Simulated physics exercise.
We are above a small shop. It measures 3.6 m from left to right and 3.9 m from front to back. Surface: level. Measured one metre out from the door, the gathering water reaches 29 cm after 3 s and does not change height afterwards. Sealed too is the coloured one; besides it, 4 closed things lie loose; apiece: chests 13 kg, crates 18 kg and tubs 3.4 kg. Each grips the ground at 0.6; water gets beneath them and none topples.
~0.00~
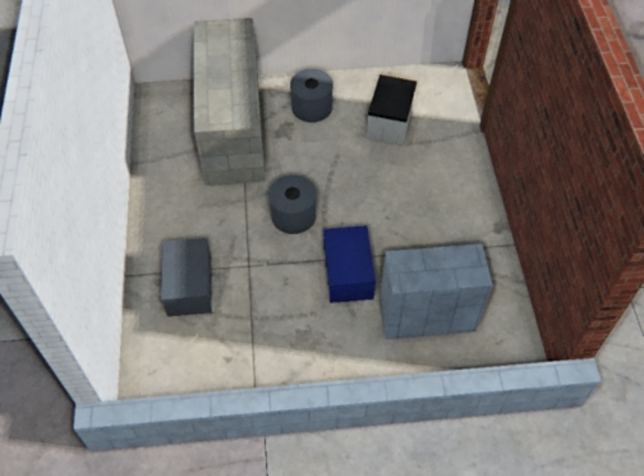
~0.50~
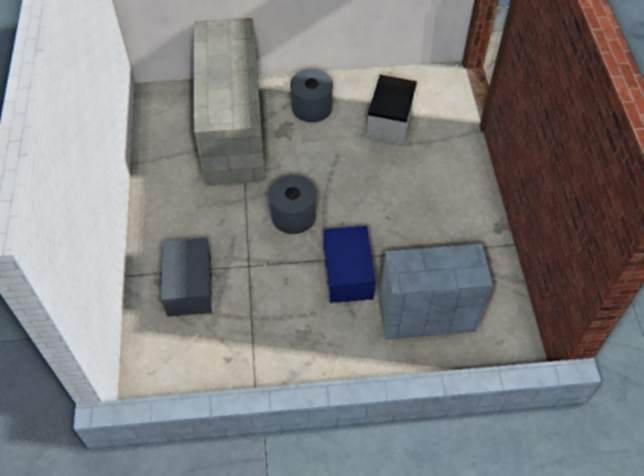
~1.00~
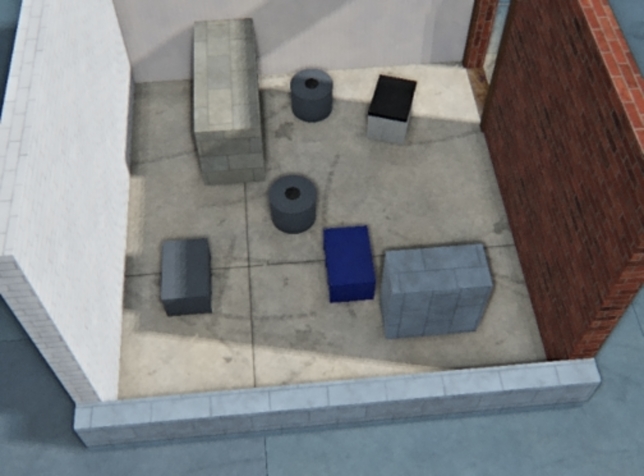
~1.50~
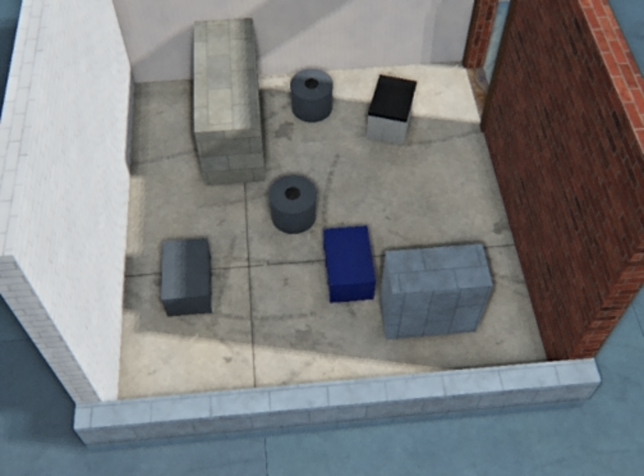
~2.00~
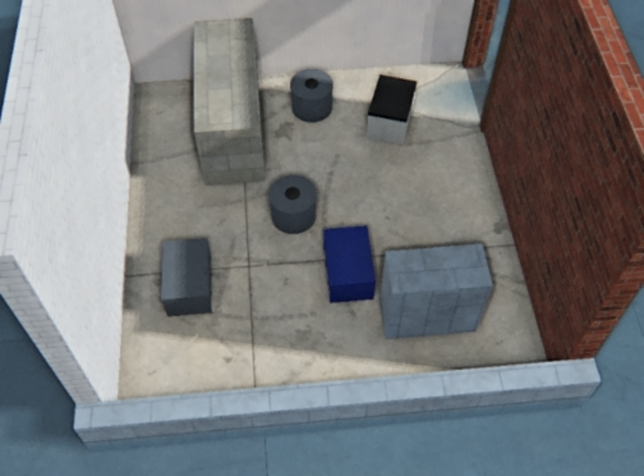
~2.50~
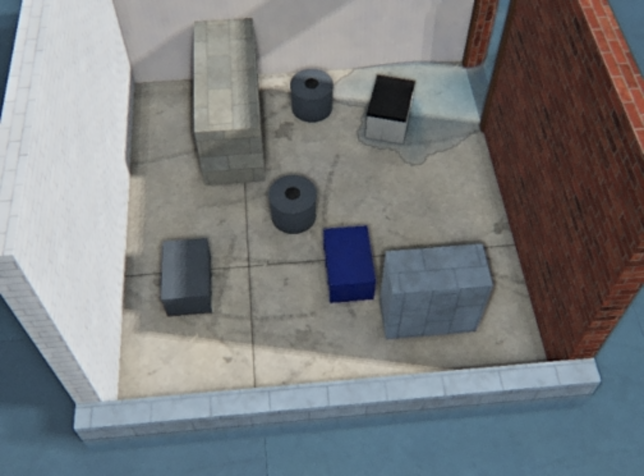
Water covers the ground outside, then seeps through the back right corner around a black-topped box.
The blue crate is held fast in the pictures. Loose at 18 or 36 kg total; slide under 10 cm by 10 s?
Heavier only.
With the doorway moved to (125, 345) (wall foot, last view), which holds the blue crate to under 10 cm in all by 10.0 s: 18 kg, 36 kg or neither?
Note: Neither mass keeps it.
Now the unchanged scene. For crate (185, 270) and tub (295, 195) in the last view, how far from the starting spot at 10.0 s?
150 cm, 100 cm.
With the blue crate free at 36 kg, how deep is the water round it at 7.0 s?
Close to 6 cm deep.
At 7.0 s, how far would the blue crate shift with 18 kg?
It would be some 50 cm from its spot.
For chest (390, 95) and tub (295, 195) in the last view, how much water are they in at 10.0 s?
Around 7 cm and 7 cm.
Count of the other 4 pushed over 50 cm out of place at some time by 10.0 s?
It adds up to 4.
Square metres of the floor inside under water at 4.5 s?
6.5 m2.
After 3.5 s the blue crate would be 0 cm from its start with 18 kg and 0 cm from its start with 36 kg; 0 cm of water round it then.
After 4.5 s the blue crate would be 0 cm from its start with 18 kg and 0 cm from its start with 36 kg; 3 cm of water round it then.
After 7.0 s the blue crate would be 54 cm from its start with 18 kg and 0 cm from its start with 36 kg; 6 cm of water round it then.
After 10.0 s the blue crate would be 52 cm from its start with 18 kg and 0 cm from its start with 36 kg; 10 cm of water round it then.
